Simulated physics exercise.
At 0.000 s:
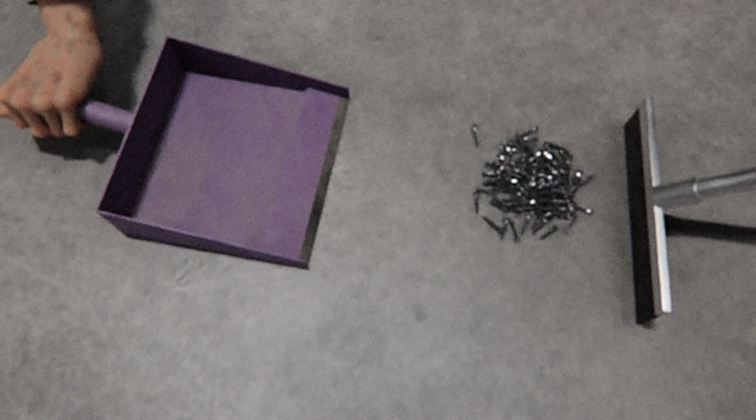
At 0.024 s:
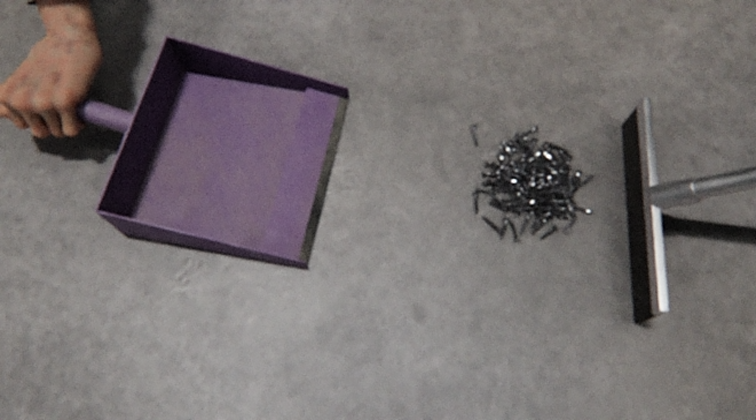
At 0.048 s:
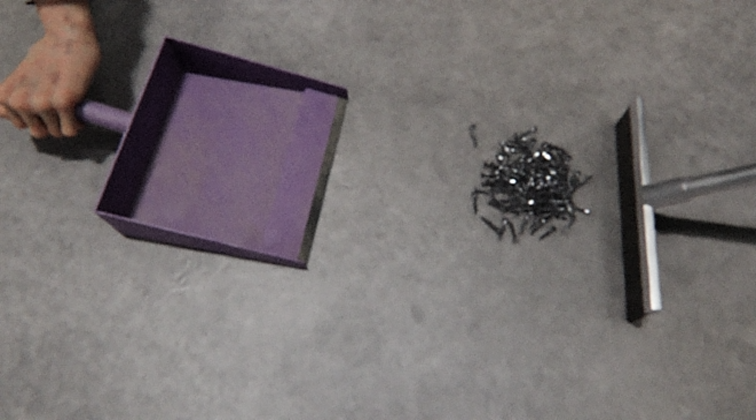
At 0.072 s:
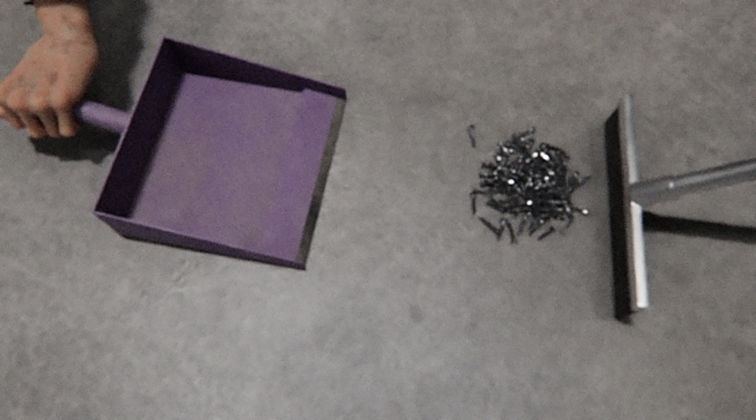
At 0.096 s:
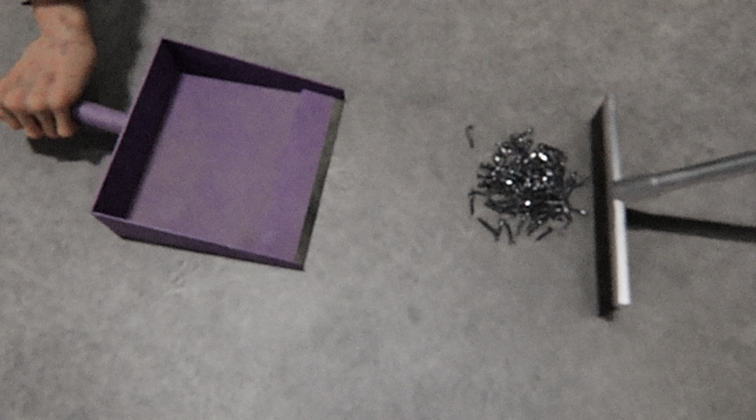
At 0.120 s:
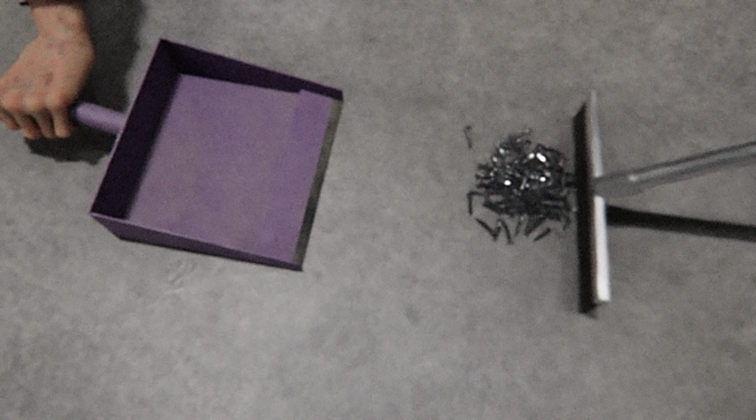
On a grey concrete floor, a hand held a purple dustpan still at the left while a flat-bladed squeegee slid left from the right side and met the edge of a small pile of metal screws.
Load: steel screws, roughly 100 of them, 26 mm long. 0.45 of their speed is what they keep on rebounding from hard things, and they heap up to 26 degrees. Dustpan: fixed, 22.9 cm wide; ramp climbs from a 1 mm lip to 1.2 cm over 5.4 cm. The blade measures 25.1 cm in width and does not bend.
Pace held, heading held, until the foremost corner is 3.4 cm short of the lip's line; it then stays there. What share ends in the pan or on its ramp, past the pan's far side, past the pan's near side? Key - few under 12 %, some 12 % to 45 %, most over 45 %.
Pan: Some. Far side: Few. Near side: Few.
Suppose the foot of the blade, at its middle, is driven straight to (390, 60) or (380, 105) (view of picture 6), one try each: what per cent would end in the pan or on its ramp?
First try around 5 %, second try around 15 %.
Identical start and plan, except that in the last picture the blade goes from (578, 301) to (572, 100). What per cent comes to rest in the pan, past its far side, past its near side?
You'd see pan at 70, far at 5 and near at 0.
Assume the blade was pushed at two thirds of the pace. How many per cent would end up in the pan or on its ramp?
In that case some 20 per cent.
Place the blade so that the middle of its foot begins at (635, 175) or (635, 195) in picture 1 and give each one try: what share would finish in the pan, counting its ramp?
Estimates: 30 percent and 35 percent.
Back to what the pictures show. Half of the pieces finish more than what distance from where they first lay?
That distance is around 26 cm.
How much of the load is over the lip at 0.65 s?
About 35 percent.
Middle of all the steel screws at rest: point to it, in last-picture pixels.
Roughly pixel (332, 151).
Then, at 0.29 s, middle of the blade 17 cm from the lip; 0 % over the lip, far side 5 %, near side 0 %.
After 0.41 s, middle of the blade 8 cm from the lip; 0 % over the lip, far side 5 %, near side 0 %.
After 0.65 s, middle of the blade 5 cm from the lip; 35 % over the lip, far side 10 %, near side 0 %.
By 1.6 s all is still; pan 35 %, far side 10 %, near side 0 %, in front of the lip or behind the blade 55 %.
